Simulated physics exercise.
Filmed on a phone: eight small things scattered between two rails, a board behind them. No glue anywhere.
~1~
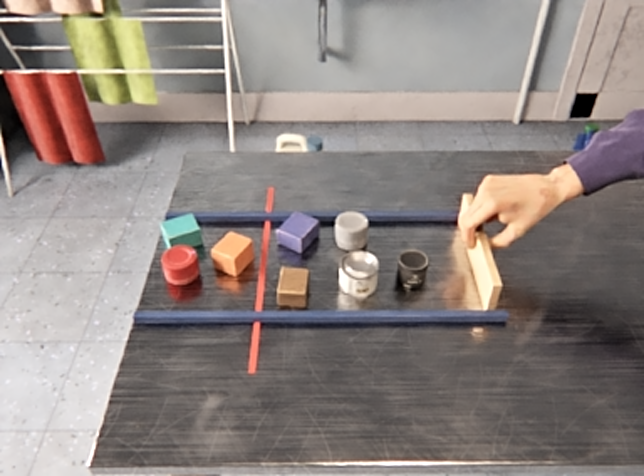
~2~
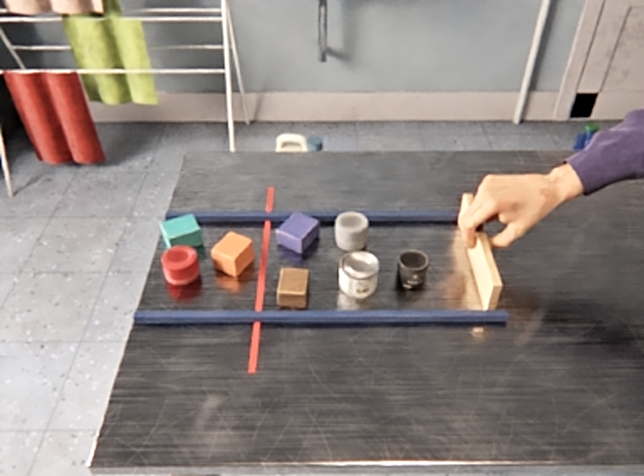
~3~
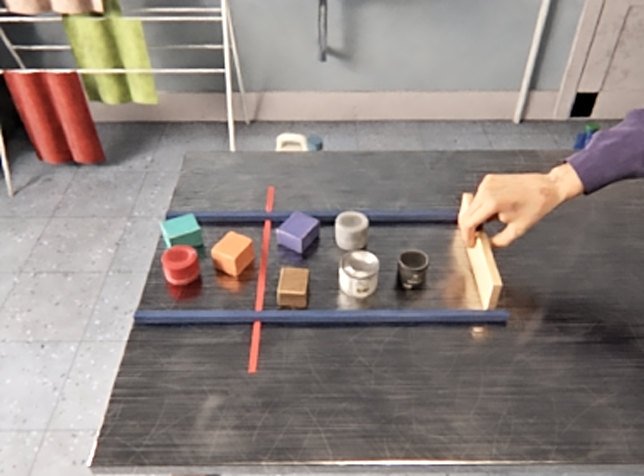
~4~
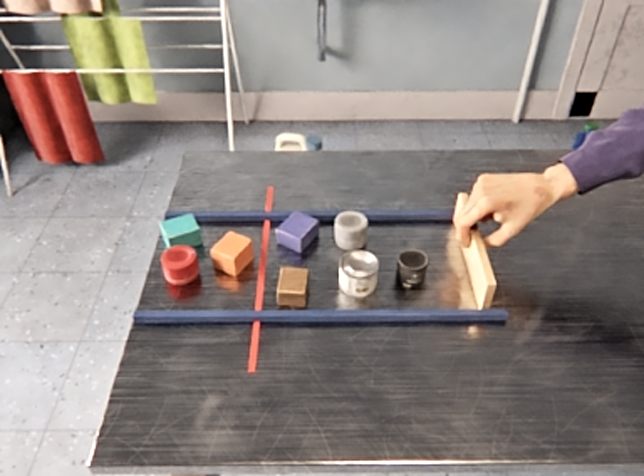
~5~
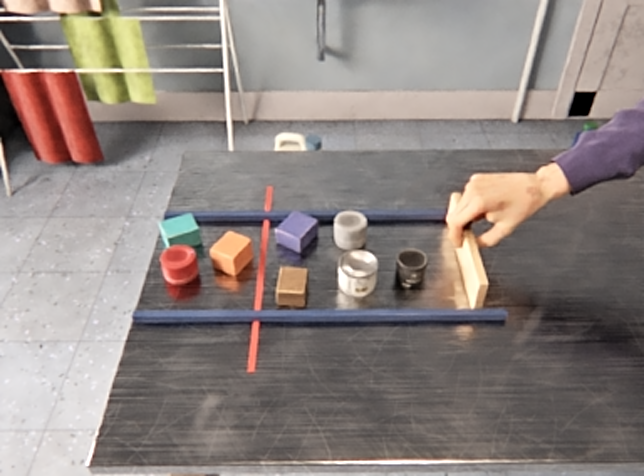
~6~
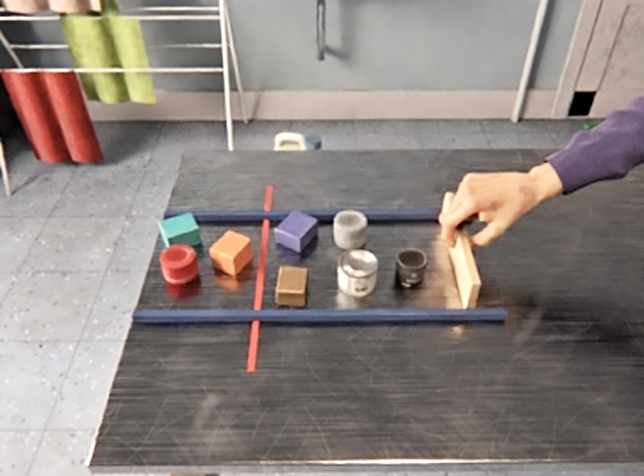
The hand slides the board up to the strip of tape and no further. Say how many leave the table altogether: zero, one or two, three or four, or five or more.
As it turns out, the number that fall off is zero.
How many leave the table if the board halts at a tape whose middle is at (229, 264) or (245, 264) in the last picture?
Try by try, 0 and 0.
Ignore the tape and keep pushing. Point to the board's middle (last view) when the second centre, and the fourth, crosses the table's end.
Near (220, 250) and (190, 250).
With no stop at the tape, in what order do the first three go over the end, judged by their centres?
They are the turquoise block, the red lid, the blue block.
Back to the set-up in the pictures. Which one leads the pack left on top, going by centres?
The turquoise block.
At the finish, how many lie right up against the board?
In contact: 2.
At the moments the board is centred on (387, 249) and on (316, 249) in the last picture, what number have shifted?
First 2, then 5.
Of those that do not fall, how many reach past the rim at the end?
Overhanging: 0.
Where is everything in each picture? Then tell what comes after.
Turquoise block (182, 233); red lid (181, 265); orange block (233, 254); board (478, 250); tape (263, 265), in the first frame.
Red lid (181, 265); blue block (299, 232), in the second frame.
Orange block (234, 254); board (478, 249), in the third frame.
Turquoise block (181, 233); white tin (358, 273), in the fourth frame.
Red lid (180, 264); grey lid (350, 230), in the fifth frame.
Turquoise block (180, 232); red lid (180, 264); orange block (232, 253); board (459, 248); tape (262, 263), in the sixth frame.
Soon after, none off yet; turquoise block at rest near (180, 232); red lid at rest near (180, 264); orange block at rest near (232, 253).
In the end, the number that fall off is zero.
